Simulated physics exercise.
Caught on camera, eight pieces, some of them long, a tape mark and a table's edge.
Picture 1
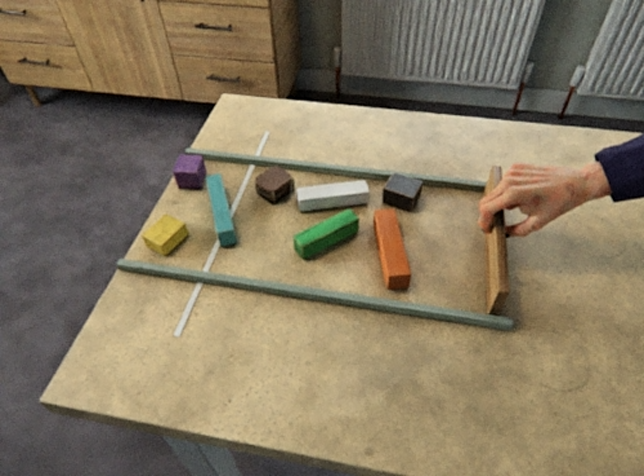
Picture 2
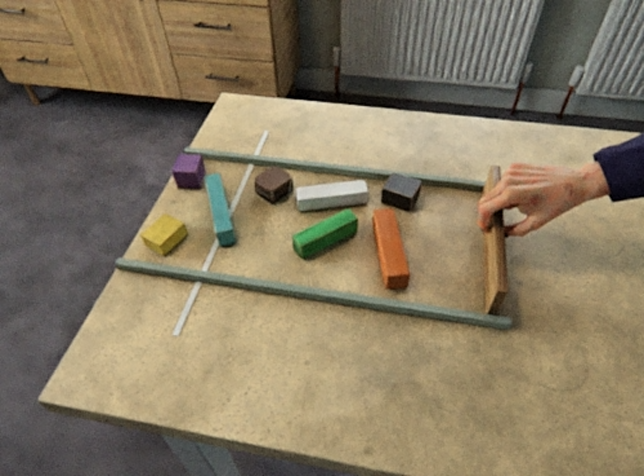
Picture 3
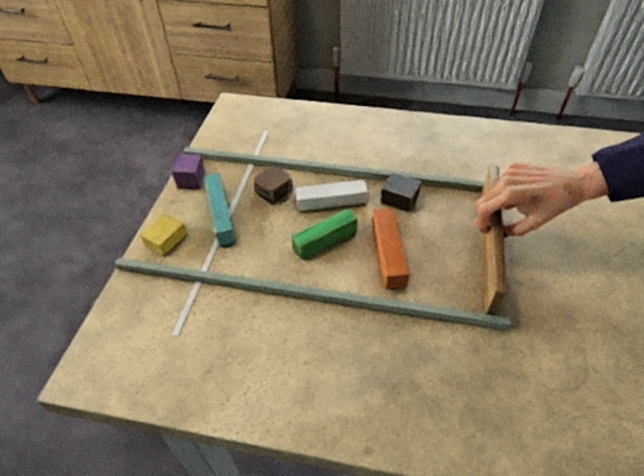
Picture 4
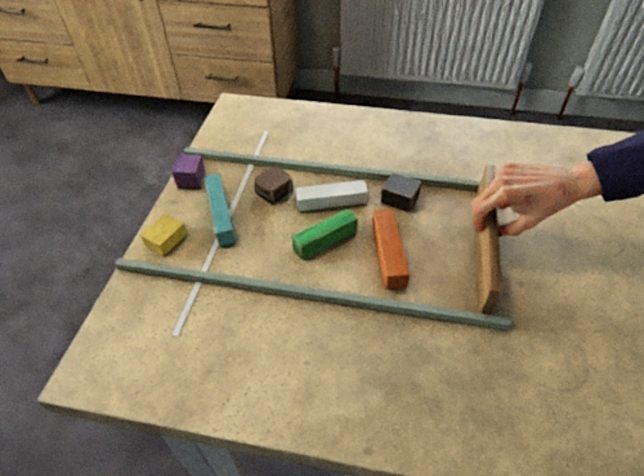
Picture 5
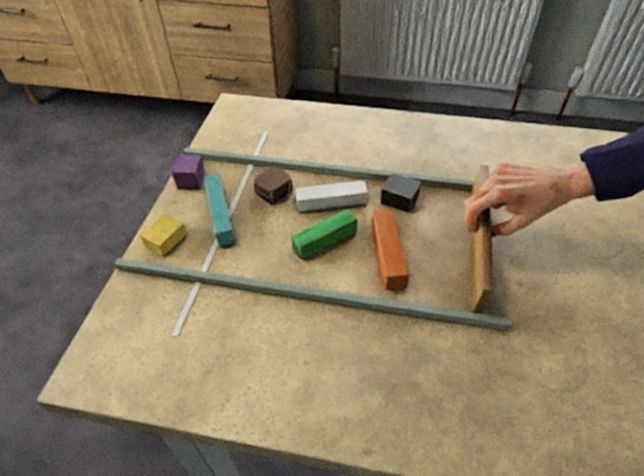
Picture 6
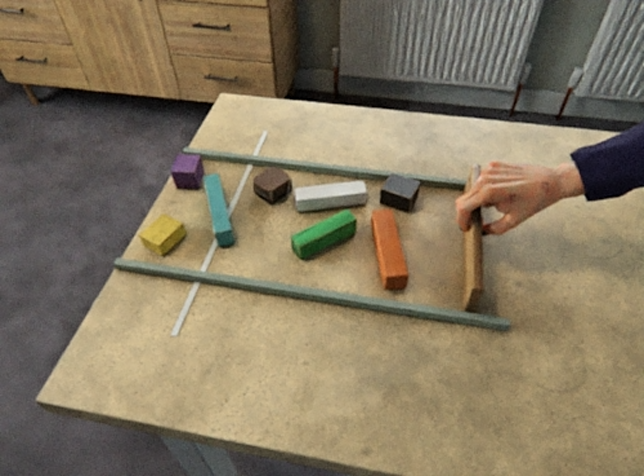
A hand in a dark sleeve slides an upright wooden board slowly leftward a short way between two grey-green rails on a tabletop, seen from above at an angle by a still camera. Purple, yellow and turquoise blocks lie at the left near a pale tape line, with brown, white, green, black and orange ones to its right. The board touches none of the blocks, which all stay still.
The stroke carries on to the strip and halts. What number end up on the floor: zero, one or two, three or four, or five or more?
In the end the number that fall off is one or two.
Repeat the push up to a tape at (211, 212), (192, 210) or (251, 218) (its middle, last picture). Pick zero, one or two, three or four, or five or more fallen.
One after another: 3 or 4; five or over; none.
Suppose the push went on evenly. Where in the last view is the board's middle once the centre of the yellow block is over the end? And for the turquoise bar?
About (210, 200), and (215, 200) for the other.
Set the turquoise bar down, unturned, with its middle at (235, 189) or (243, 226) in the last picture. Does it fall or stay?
Place by place, it remains up; stays on.
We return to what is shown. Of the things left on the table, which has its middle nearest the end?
The yellow block ends nearest.
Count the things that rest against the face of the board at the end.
That makes 2.
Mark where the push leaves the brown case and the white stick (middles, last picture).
The brown case stops around (186, 166); the white stick around (193, 189).
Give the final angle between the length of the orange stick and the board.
Near 0 degrees.
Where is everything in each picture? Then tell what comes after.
In the first frame, purple block (190, 172); yellow block (166, 235); turquoise bar (221, 209); board (495, 235); tape (231, 215).
In the second frame, yellow block (165, 234); brown case (274, 185).
In the third frame, turquoise bar (219, 208); white stick (331, 196).
In the fourth frame, purple block (189, 172); orange stick (390, 247).
In the fifth frame, yellow block (164, 235); green stick (325, 234).
In the sixth frame, purple block (188, 172); yellow block (163, 234); turquoise bar (218, 208); board (472, 233); tape (228, 215).
Soon after, none off yet; purple block at rest near (188, 172); yellow block at rest near (163, 234); turquoise bar at rest near (218, 208).
After that, none off yet; purple block moving near (185, 171); yellow block at rest near (161, 235); turquoise bar displaced a little near (194, 212).
In the end, the number that fall off is one or two; gone, purple block.
